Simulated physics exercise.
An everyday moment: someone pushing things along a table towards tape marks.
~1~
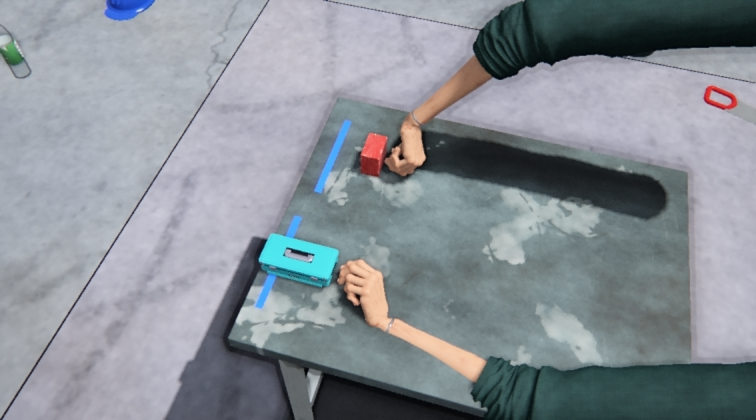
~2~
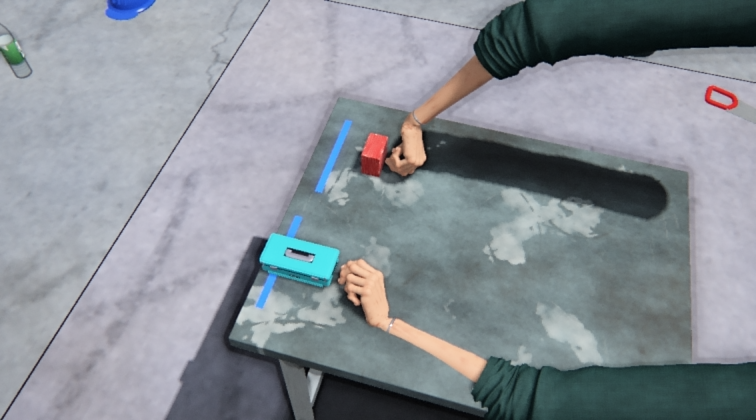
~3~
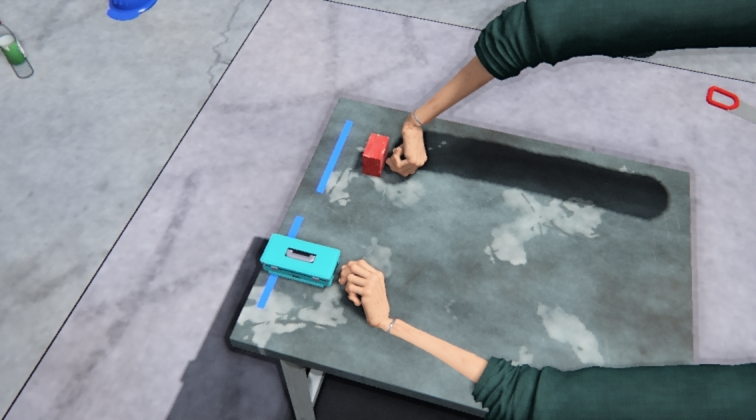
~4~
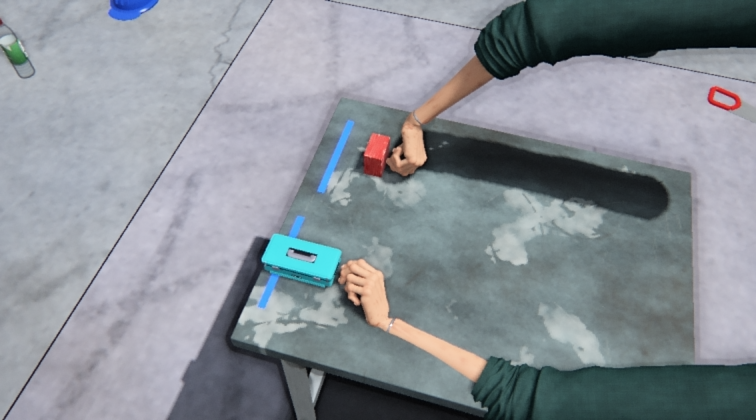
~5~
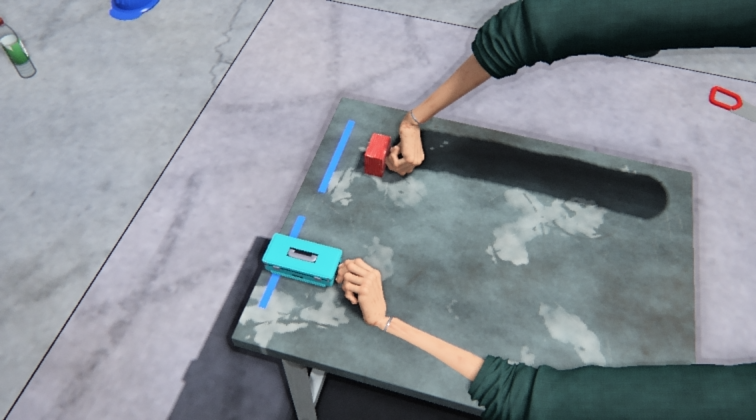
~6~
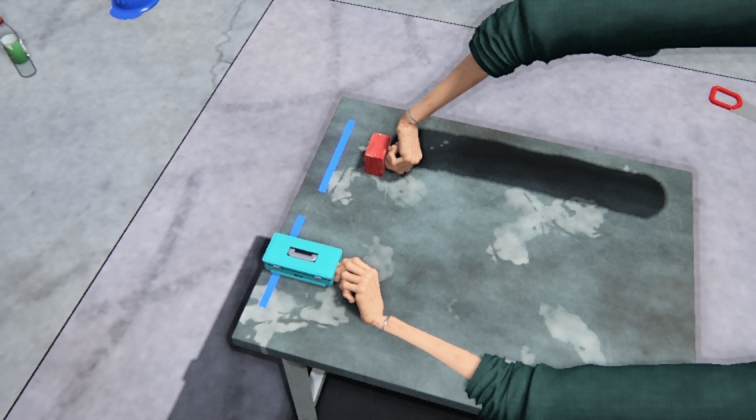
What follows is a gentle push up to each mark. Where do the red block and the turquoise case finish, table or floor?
Here the red block remains on top; the turquoise case falls off the table.
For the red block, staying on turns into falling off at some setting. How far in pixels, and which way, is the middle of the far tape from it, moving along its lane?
Some 8 pixels, left.
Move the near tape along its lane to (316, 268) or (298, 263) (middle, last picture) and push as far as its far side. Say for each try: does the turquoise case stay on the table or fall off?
One after another: It stays up; drops to the floor.
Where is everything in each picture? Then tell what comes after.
In the first frame, red block (374, 155); turquoise case (299, 260).
In the second frame, turquoise case (300, 260).
In the third frame, red block (376, 155).
In the fourth frame, turquoise case (302, 261).
In the fifth frame, red block (378, 155).
In the sixth frame, red block (378, 155); turquoise case (303, 260).
Then, 1.22 s later than the last frame, red block shifted about its own width near (333, 145); turquoise case tilted by 41° near (253, 252).
Then, 1.48 s later than the last frame, red block shifted well along near (325, 143); turquoise case dropping near (262, 335).
When it is over, the red block is still on the table, near (325, 143); the turquoise case drops to the floor, near (323, 385).
